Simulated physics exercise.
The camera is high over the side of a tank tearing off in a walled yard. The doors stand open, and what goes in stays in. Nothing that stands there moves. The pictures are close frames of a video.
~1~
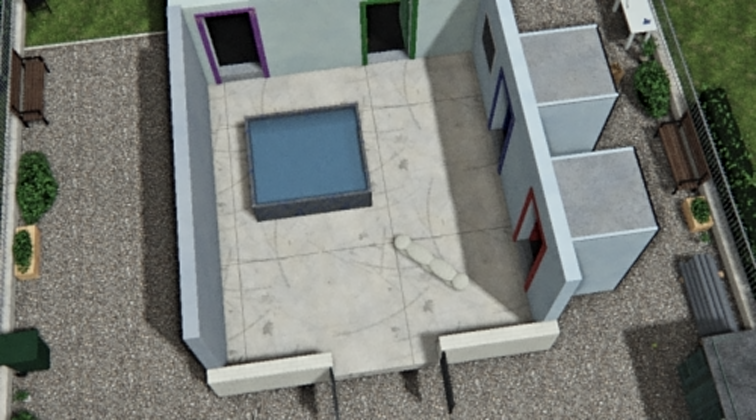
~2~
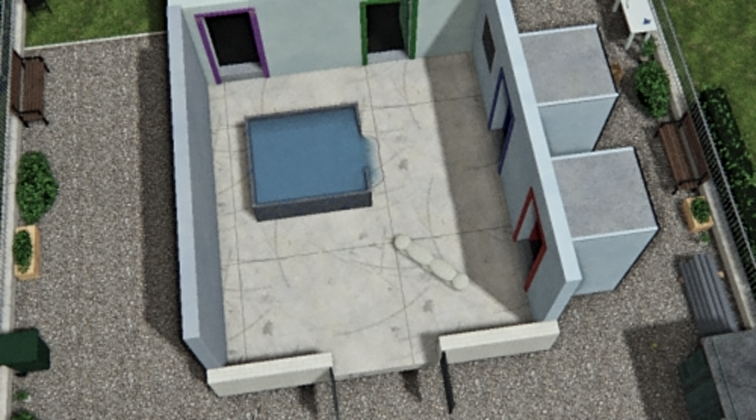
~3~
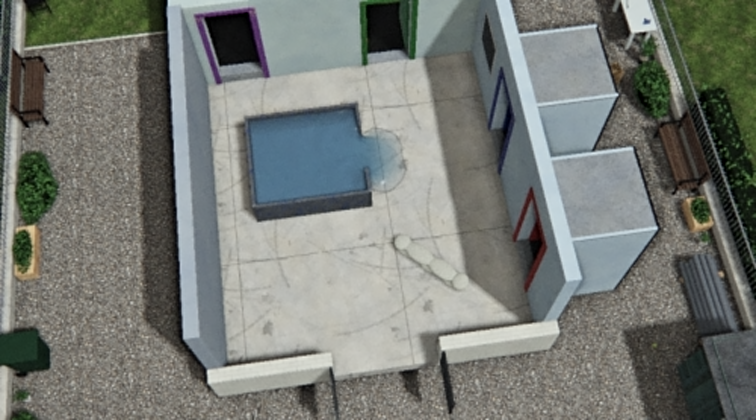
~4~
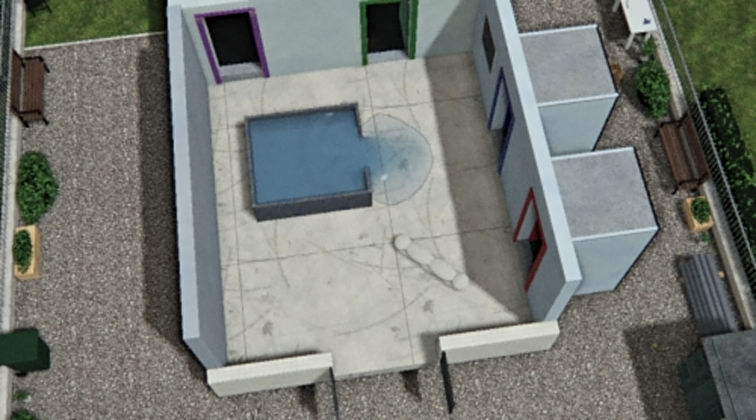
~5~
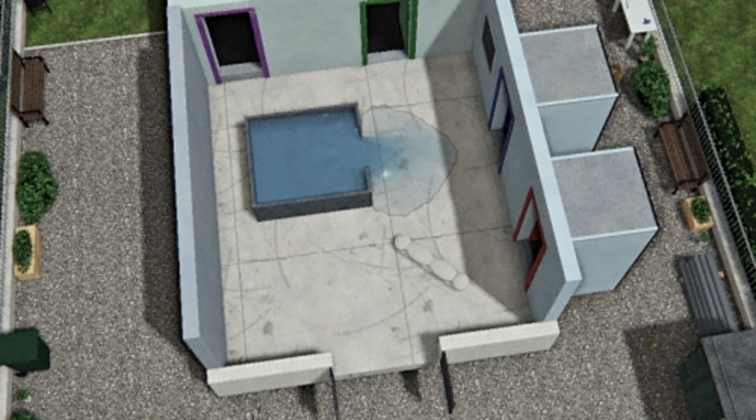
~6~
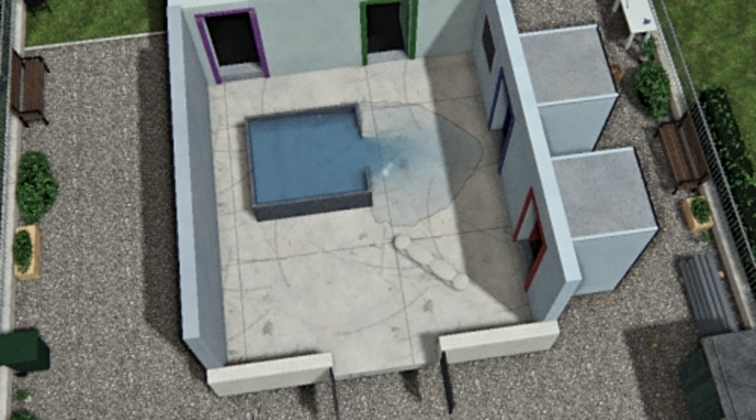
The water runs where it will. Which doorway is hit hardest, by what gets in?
The blue door.
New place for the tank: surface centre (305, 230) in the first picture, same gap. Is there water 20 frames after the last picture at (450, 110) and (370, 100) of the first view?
In turn: Flooded, no water.
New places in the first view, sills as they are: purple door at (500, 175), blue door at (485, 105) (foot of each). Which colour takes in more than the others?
Most goes in at the door marked blue.
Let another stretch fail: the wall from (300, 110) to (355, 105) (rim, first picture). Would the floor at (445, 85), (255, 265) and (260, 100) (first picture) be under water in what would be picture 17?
One after the other: Flooded, no water, wet.
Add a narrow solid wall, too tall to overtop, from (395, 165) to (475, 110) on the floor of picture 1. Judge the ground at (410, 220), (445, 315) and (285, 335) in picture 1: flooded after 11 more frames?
One after the other: Flooded, not flooded, free of water.
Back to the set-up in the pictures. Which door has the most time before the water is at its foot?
Last comes the purple door.
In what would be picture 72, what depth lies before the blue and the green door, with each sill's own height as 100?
Roughly 100 per cent, then 150 per cent.
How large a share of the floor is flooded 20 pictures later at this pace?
I make it 40 per cent.
A moment on, water covers 25 % of the floor; red door not reached, purple door not reached, blue door some in, green door not reached.
Next, water covers 30 % of the floor; red door wet at the sill, nothing in, purple door not reached, blue door a lot in, green door wet at the sill, nothing in.
Then, water covers 40 % of the floor; red door wet at the sill, nothing in, purple door not reached, blue door a lot in, green door a trickle in.
Later, water covers 75 % of the floor; red door wet at the sill, nothing in, purple door wet at the sill, nothing in, blue door a lot in, green door some in.
In the end, water covers 95 % of the floor; red door wet at the sill, nothing in, purple door wet at the sill, nothing in, blue door a lot in, green door some in; the blue door has let in the most.
